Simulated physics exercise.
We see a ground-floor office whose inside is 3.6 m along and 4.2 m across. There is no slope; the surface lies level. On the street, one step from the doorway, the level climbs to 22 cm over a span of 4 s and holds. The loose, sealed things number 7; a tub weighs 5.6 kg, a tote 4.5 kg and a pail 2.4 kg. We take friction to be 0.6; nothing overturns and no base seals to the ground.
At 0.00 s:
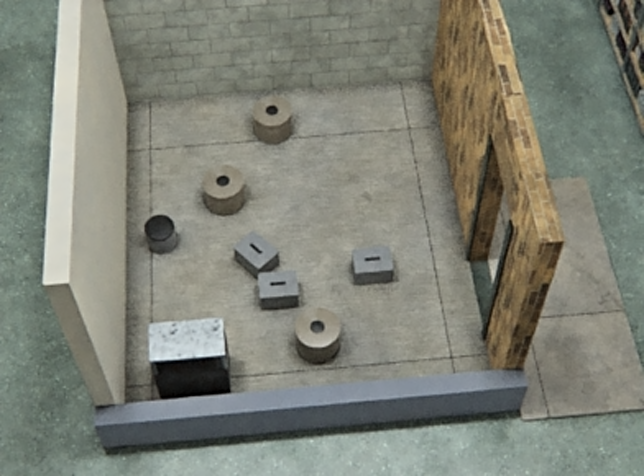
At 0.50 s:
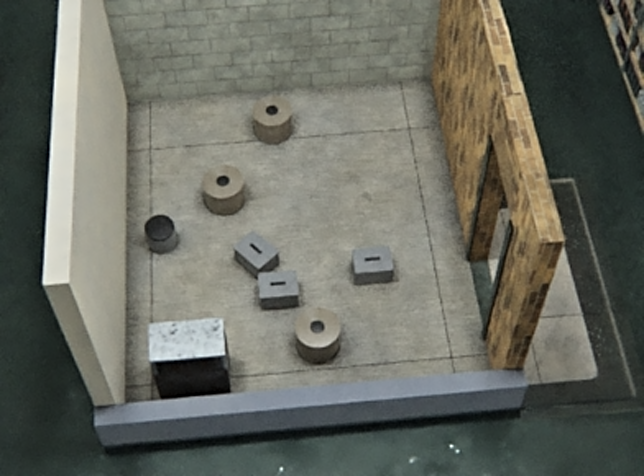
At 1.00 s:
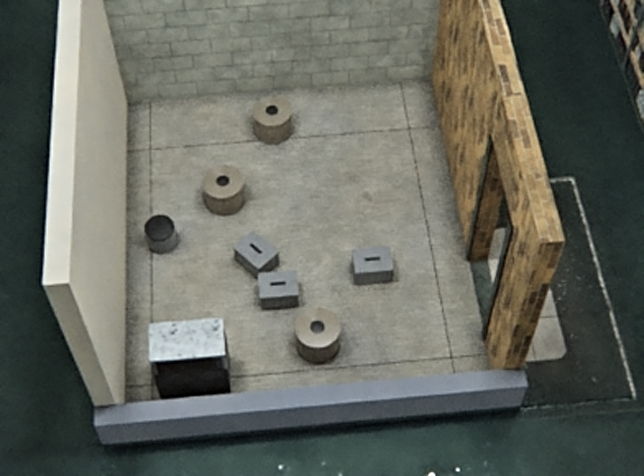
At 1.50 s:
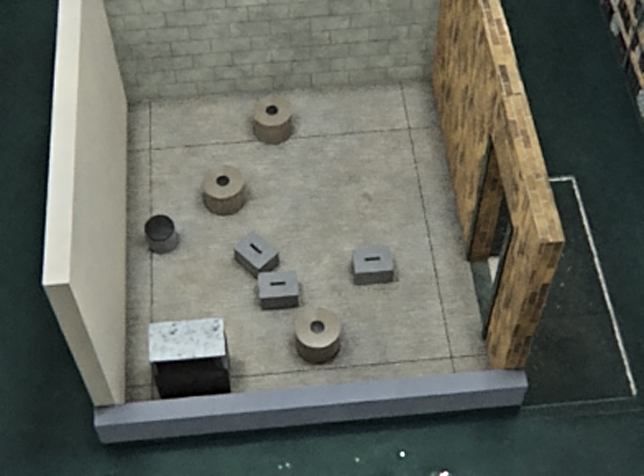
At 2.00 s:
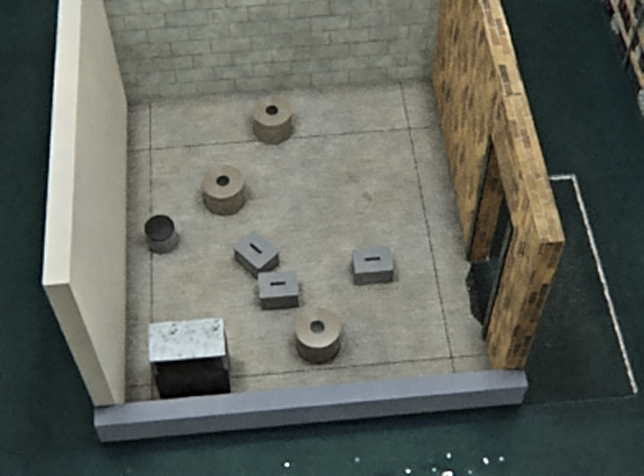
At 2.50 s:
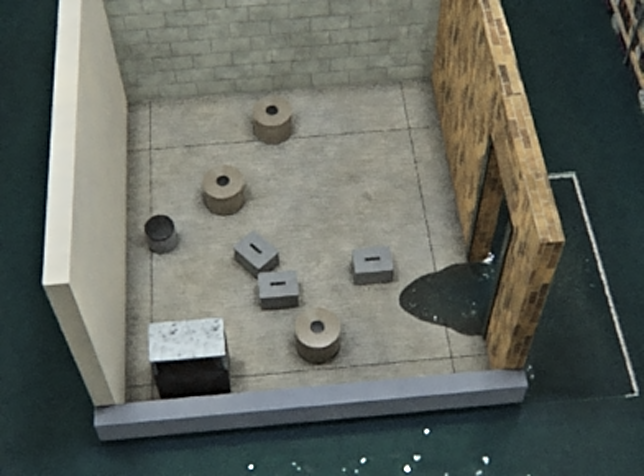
In a small walled room with blocks and round objects scattered across its floor, dark water spread over the ground outside, covered the doorstep and crept in through the right-hand doorway, while the objects stayed still.
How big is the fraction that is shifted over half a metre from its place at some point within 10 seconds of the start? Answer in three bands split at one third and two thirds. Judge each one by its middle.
Two thirds or more.
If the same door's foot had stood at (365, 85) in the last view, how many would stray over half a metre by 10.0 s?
The answer then is 4.
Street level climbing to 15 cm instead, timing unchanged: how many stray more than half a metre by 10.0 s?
I count 5 of them in that case.
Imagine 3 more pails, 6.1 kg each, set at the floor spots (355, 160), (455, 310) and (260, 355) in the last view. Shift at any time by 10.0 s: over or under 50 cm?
Taking them in order, the first is within that distance, the second is beyond that distance and the third is beyond that distance.
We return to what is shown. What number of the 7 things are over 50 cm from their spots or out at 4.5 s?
My count gives 1.
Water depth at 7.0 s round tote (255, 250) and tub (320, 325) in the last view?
First about 4 cm, second about 6 cm.
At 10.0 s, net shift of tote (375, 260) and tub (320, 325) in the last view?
200 cm, 250 cm.
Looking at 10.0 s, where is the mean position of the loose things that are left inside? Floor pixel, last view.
I'd put it close to (221, 154) in the last view.
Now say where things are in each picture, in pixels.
The first frame shows a tub at (223, 181) rests on the ground; a tote at (278, 284), on the bottom; 0.0 m2 under water; 0 of 7 have shifted.
The second frame shows a tub at (223, 181), on the bottom; a tote at (278, 284), on the bottom; 0.0 m2 under water; 0 of 7 have shifted.
The third frame shows a tub at (223, 181), on the bottom; a tote at (278, 284) rests on the ground; 0.0 m2 under water; 0 of 7 have shifted.
The fourth frame shows a tub at (223, 181) rests on the ground; a tote at (278, 284) rests on the ground; water covers 0.0 m2; 0 of 7 have shifted.
The fifth frame shows a tub at (223, 181), on the bottom; a tote at (278, 284), on the bottom; water covers 0.0 m2; 0 of 7 have shifted.
The sixth frame shows a tub at (223, 181) rests on the ground; a tote at (278, 284), on the bottom; water covers 0.4 m2; 0 of 7 have shifted.
After 3.5 s 0 of 7 are over 50 cm from their spots; 0 afloat.
After 4.5 s 1 of 7 are over 50 cm from their spots; 0 afloat.
After 7.0 s 4 of 7 are over 50 cm from their spots; 4 afloat.
After 10.0 s 6 of 7 are over 50 cm from their spots, and 6 have been at some point; 7 afloat.
